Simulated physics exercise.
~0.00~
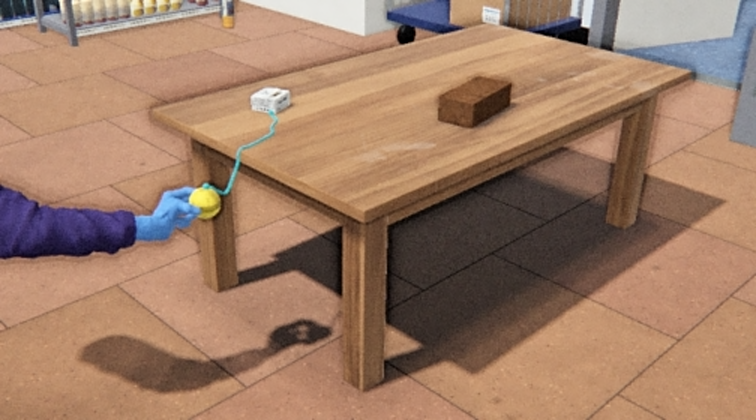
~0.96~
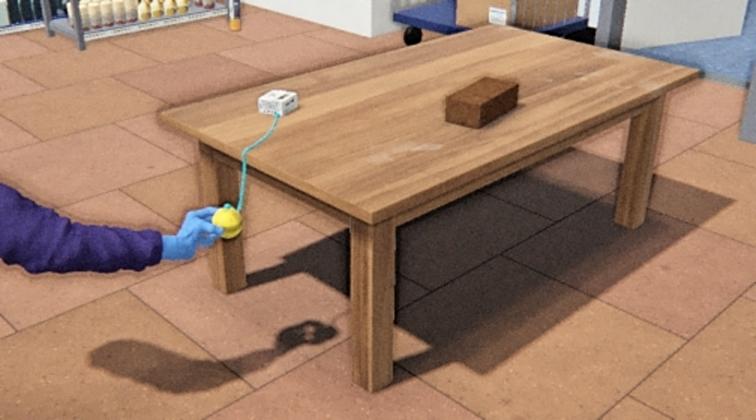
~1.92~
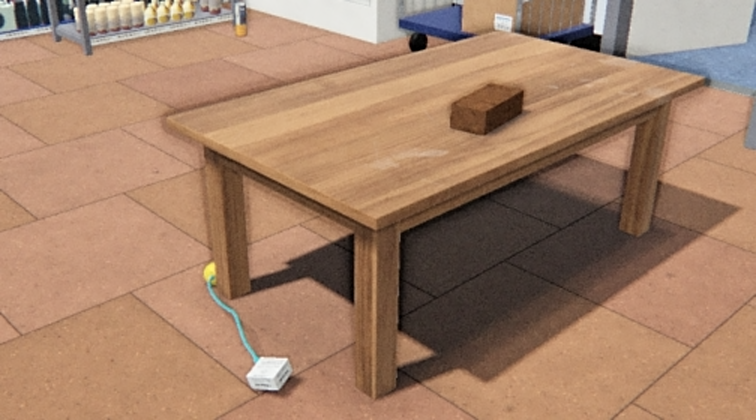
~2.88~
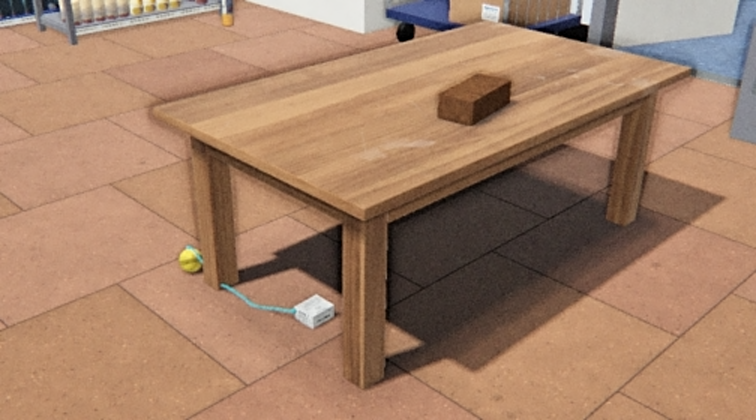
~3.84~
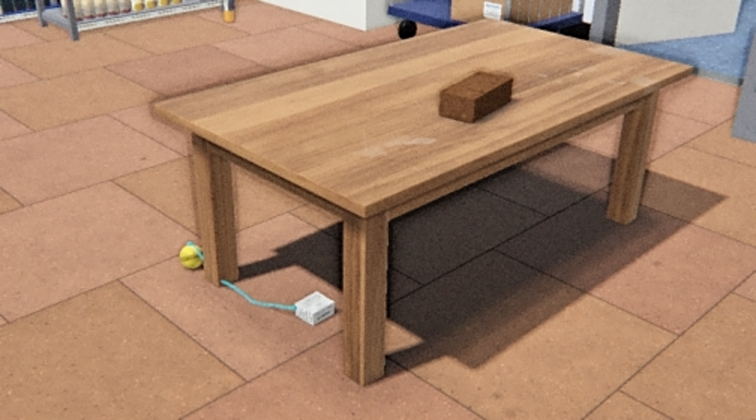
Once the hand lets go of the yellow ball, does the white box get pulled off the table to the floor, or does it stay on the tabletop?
The white box comes off the table and ends up on the floor, as does the yellow ball.
